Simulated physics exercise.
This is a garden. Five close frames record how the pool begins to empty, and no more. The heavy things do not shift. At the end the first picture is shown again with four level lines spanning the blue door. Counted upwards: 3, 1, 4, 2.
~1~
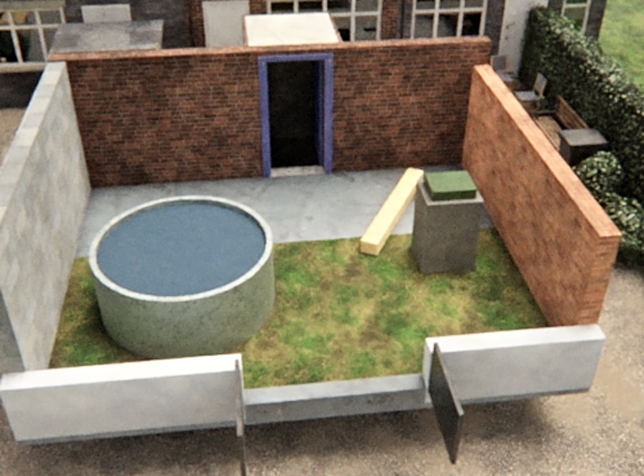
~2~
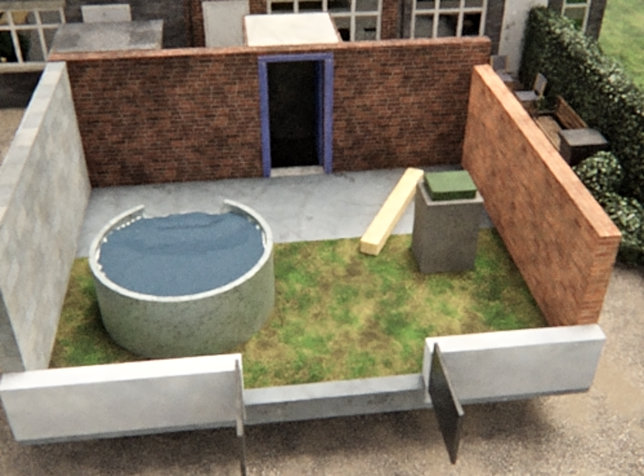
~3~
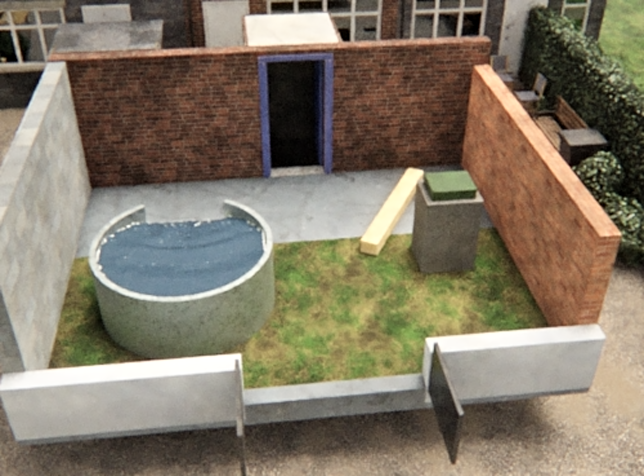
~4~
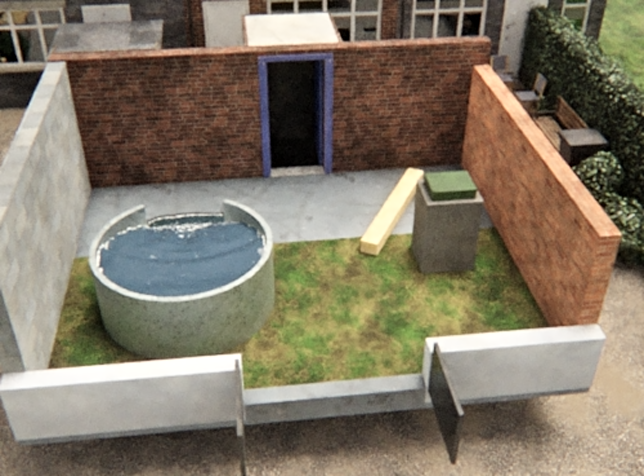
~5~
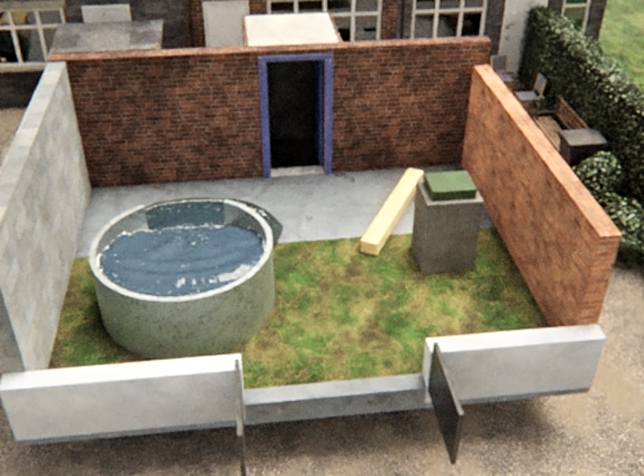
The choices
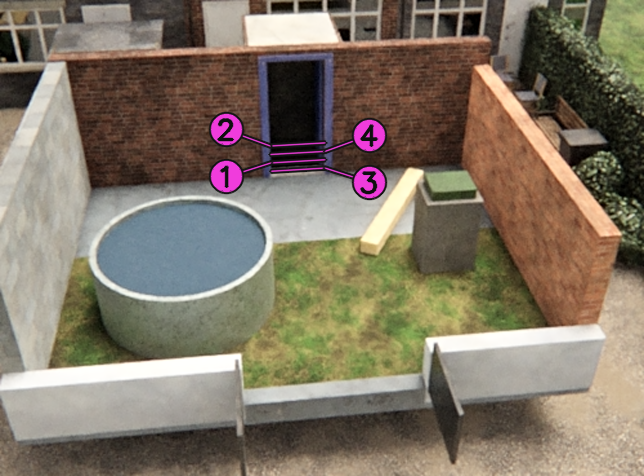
In a walled garden, a round concrete pool of still water lost a section of its back rim, and the water dropped lower and rippled before spilling out a little onto the paving behind.
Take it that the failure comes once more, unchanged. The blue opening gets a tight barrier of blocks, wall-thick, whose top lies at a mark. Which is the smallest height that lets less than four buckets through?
1.
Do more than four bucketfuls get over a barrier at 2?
No, that is safe.
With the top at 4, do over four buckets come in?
No.
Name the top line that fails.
Line 3.
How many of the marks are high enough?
Three.
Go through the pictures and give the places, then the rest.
Water in the pool at rest, its middle at (183, 249); foot of the blue doorway at (298, 175); open gate at (334, 343), in the first frame.
Water covers 1 % of the ground, its front hidden from here, in the second frame.
Water covers 4 % of the ground, its front hidden from here, in the third frame.
Water covers 7 % of the ground, its front hidden from here, in the fourth frame.
In the fifth frame, 12 % of the ground under water, visible out to (249, 205).
In magenta, 1 at (298, 161); 2 at (297, 144); 3 at (298, 169); 4 at (297, 152); from the bottom up 3, 1, 4, 2.
With 1, a splash gets over, under a bucket.
With 2, nothing gets over.
With 3, about 7 bucketfuls get in.
With 4, nothing gets over.
